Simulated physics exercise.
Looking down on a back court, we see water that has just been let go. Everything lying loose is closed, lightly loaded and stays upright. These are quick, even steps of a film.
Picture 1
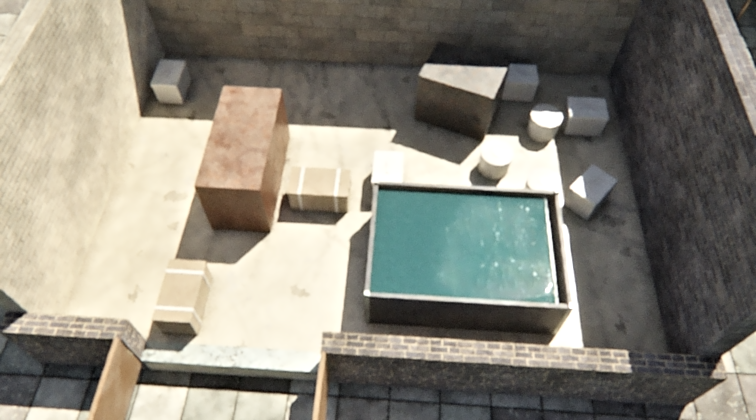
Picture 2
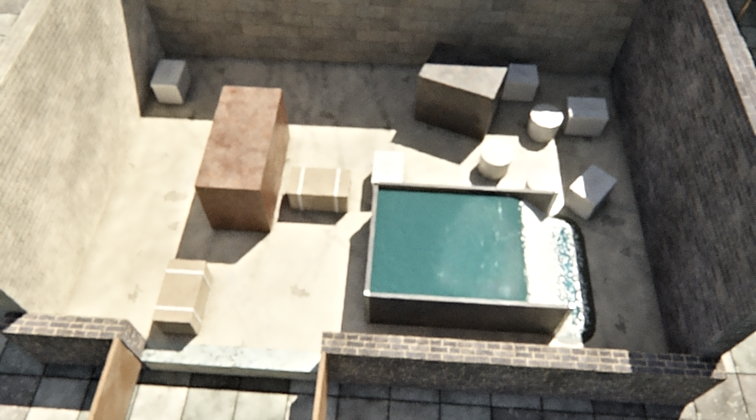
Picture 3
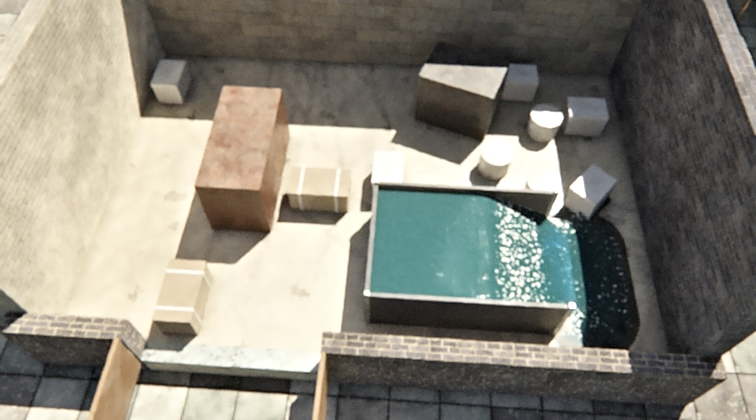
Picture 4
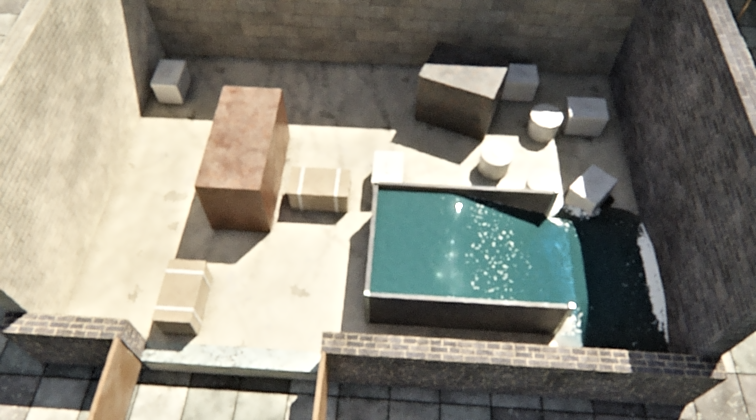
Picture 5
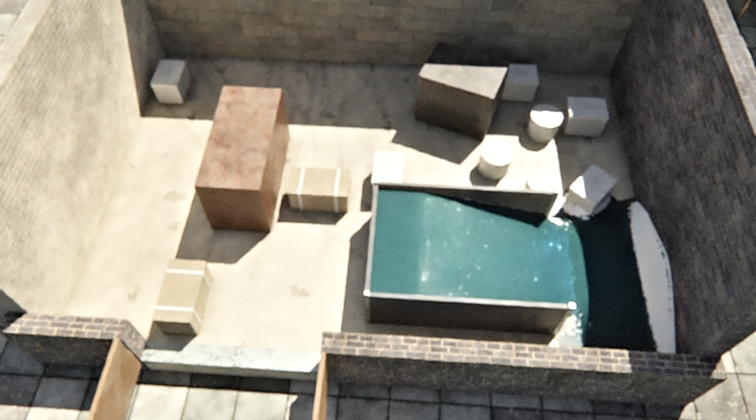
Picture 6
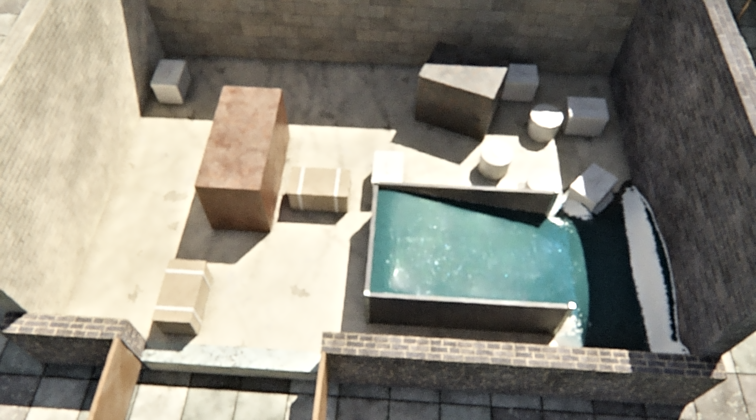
Water burst out of the right end of a big open tank in a walled yard, spread dark across the ground to the right-hand wall, and sank lower inside, while the boxes around stayed put.
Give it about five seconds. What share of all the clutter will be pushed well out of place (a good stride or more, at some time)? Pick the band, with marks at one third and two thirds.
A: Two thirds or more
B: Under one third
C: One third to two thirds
C, one third to two thirds.
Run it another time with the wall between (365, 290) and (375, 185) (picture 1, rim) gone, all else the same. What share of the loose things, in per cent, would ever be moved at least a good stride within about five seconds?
About 30 %.
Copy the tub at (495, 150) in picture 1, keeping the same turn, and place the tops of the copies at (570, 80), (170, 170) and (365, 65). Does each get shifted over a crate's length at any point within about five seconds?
Results - 1: Ends up far away; 2: Doesn't go far; 3: Ends up far away.
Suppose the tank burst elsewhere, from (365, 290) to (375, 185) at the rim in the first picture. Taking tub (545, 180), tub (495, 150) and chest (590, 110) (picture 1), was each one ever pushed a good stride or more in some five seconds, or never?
In turn: Short of that, under that, less than that.
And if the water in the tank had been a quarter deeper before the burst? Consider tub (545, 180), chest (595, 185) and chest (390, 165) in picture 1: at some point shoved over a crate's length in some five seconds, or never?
In sequence: Fell short, went the distance and fell short.
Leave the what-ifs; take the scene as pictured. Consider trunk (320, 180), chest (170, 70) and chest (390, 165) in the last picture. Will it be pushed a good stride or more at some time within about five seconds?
The first one stayed within range, the second stayed within range and the third stayed within range.
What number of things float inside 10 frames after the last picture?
I make it 0 of them.
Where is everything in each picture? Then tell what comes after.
In the first frame, a chest at (594, 184), on the bottom; a chest at (588, 108) rests on the ground; 0 of 10 have shifted.
In the second frame, a chest at (594, 184) rests on the ground; a chest at (588, 108), on the bottom; 0 of 10 have shifted.
In the third frame, a chest at (594, 184) rests on the ground; a chest at (588, 108) rests on the ground; 0 of 10 have shifted.
In the fourth frame, a chest at (594, 184) rests on the ground; a chest at (588, 108), on the bottom; 0 of 10 have shifted.
In the fifth frame, a chest at (594, 184), on the bottom; a chest at (588, 108) rests on the ground; 0 of 10 have shifted.
In the sixth frame, a chest at (595, 183), on the bottom; a chest at (588, 108) rests on the ground; 0 of 10 have shifted.
A moment on, 0 of 10 are well off their spots; 0 afloat.
Next, 3 of 10 are well off their spots; 0 afloat.
Later, 4 of 10 are well off their spots; 4 afloat.
In the end, 5 of 10 are well off their spots, and 5 have been at some point; 4 afloat.
